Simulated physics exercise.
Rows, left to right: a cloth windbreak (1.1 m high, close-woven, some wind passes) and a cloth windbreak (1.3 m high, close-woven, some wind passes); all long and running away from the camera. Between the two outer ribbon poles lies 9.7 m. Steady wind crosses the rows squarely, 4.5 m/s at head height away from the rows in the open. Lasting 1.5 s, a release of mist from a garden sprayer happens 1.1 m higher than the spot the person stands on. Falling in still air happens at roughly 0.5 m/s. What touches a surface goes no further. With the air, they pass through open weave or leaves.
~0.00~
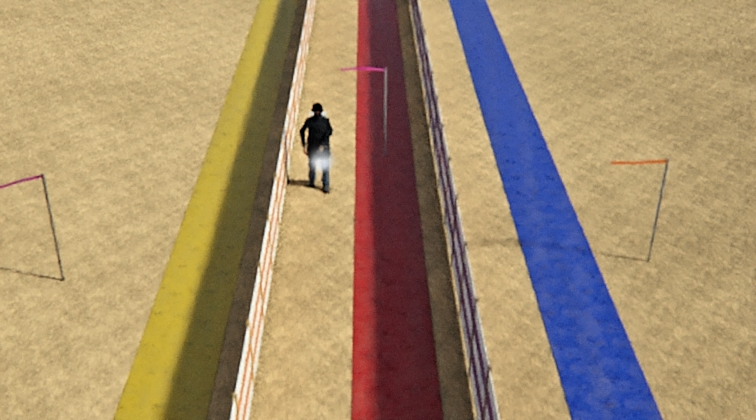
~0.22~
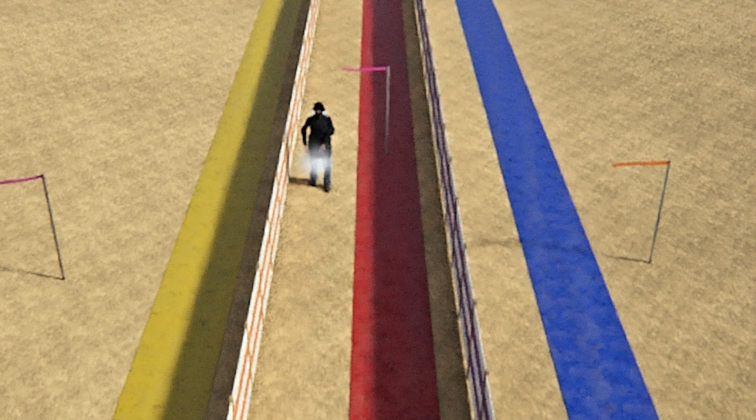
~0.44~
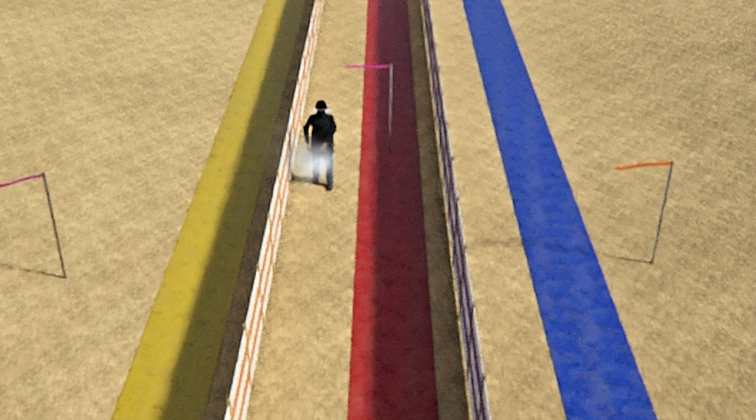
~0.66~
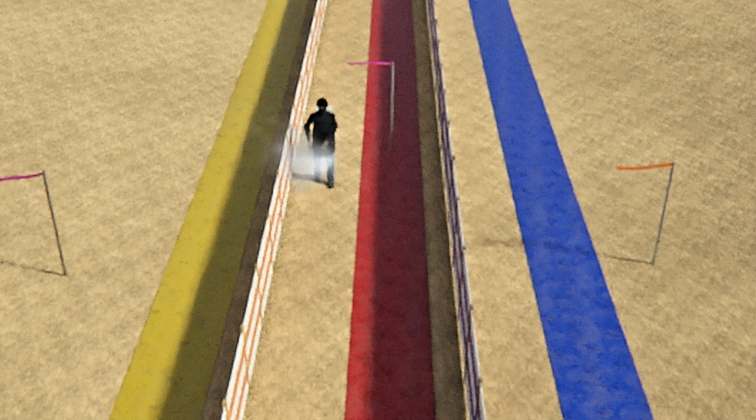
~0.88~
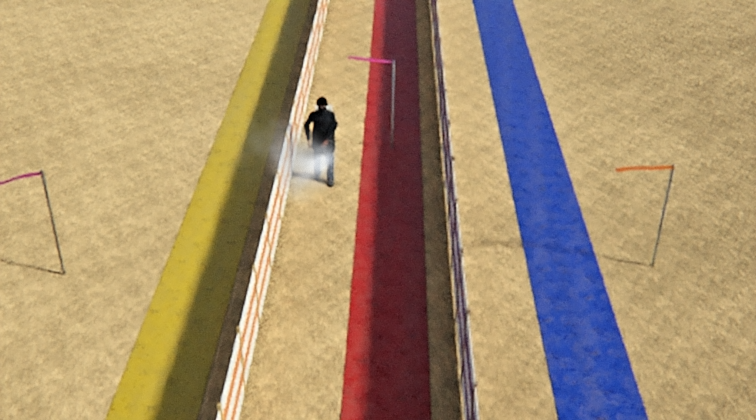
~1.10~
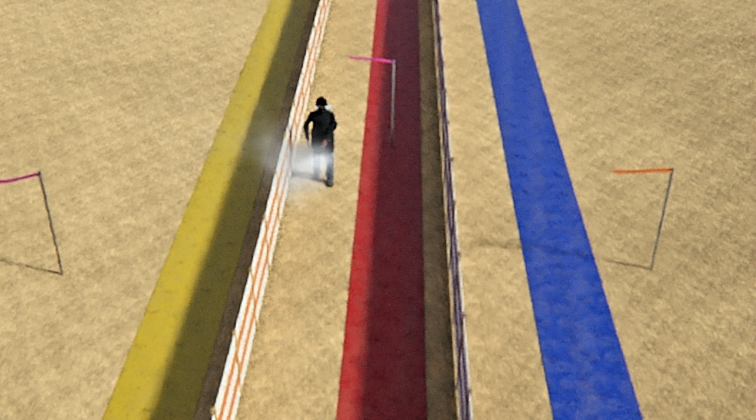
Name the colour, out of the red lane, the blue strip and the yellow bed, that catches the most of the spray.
I would say yellow catches the most.
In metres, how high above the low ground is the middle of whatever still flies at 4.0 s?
Roughly 0.6 m up.
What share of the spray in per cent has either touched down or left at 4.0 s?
About 55 %.
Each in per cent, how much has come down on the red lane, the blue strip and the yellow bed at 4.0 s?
I'd put it near 0 % on red, 0 % on blue and 10 % on yellow.
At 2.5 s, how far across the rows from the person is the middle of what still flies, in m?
I'd put it at close to 1.0 metres.
After 2.5 s, 14 % is no longer flying here, and 0 % lies on the blue strip, 0 % on the yellow bed and 0 % on the red lane; the middle of what still flies is 0.7 m above the low ground, near (263, 173).
After 4.0 s, 54 % is no longer flying here, and 0 % lies on the blue strip, 8 % on the yellow bed and 0 % on the red lane; the middle of what still flies is 0.6 m above the low ground, near (183, 175).
After 8.0 s, 92 % is no longer flying here, and 0 % lies on the blue strip, 23 % on the yellow bed and 0 % on the red lane.
After 20.0 s, 100 % is no longer flying here, and 0 % lies on the blue strip, 23 % on the yellow bed and 0 % on the red lane.
After 45.0 s, 100 % is no longer flying here, and 0 % lies on the blue strip, 23 % on the yellow bed and 0 % on the red lane.
